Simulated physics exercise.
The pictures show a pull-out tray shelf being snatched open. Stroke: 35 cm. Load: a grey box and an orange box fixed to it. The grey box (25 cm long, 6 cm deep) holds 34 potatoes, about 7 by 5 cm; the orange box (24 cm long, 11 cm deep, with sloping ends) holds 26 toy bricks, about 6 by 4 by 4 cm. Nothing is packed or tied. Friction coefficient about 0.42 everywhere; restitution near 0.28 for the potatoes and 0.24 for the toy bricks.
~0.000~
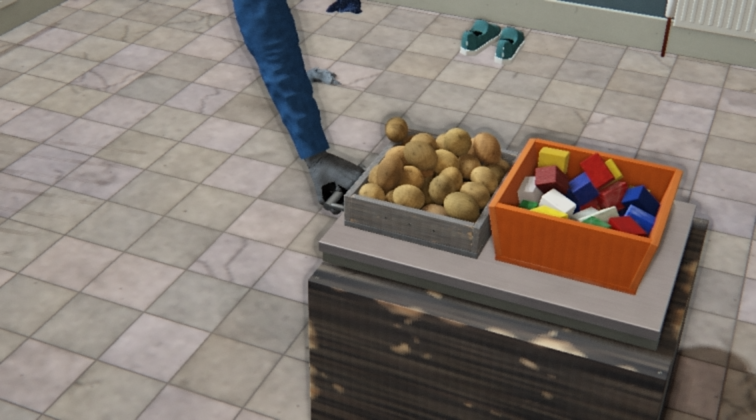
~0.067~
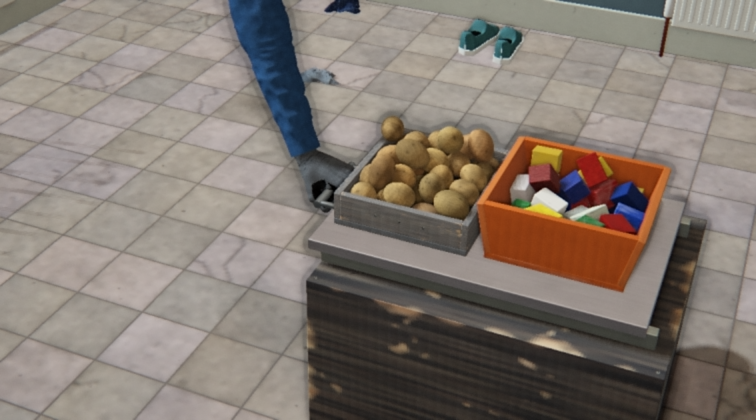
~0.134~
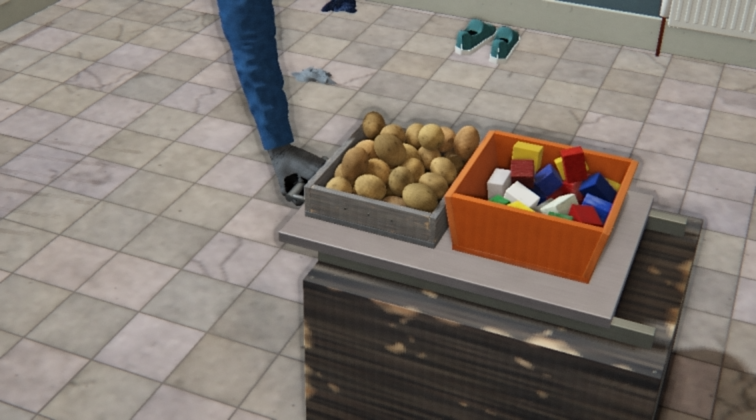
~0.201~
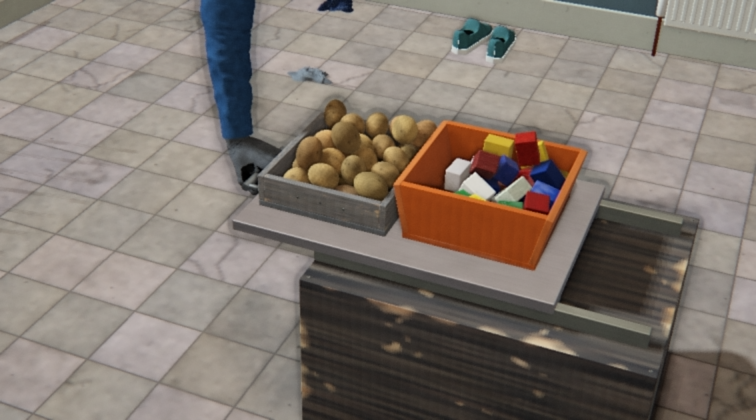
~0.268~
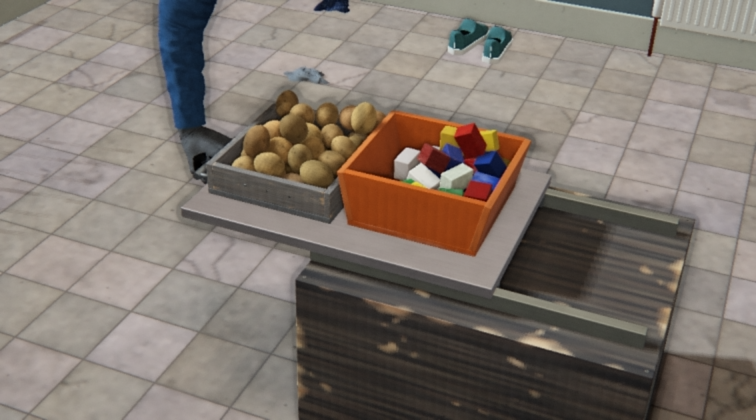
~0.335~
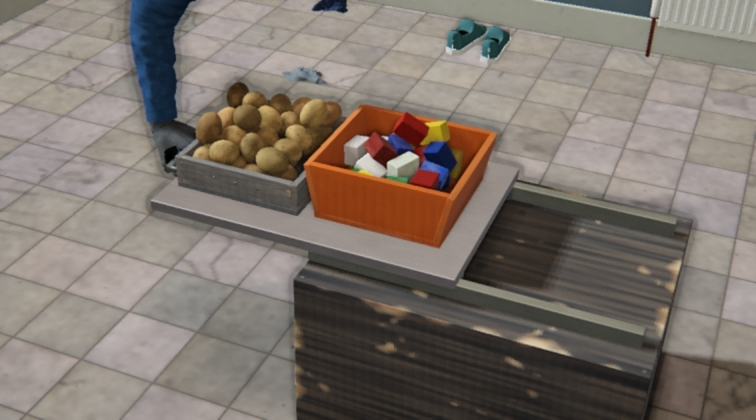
Tray shelf carrying a grey box of potatoes and an orange box of toy bricks sliding out leftward, pulled by a gloved hand.
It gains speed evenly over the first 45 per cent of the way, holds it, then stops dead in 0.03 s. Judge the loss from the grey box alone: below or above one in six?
The grey box loses over a sixth of its potatoes.
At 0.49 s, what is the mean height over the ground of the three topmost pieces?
Roughly 64 cm.
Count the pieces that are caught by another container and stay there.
Roughly 1.
After 0.37 s, grey box 32 in, 2 out and orange box 26 in, 0 out.
After 0.49 s, grey box 29 in, 5 out and orange box 25 in, 1 out.
After 0.71 s, grey box 25 in, 9 out and orange box 25 in, 1 out.
Outcome (at 1.15 s), grey box 25 in, 9 out and orange box 25 in, 1 out. Asked share, 9 of 34, 26 per cent.
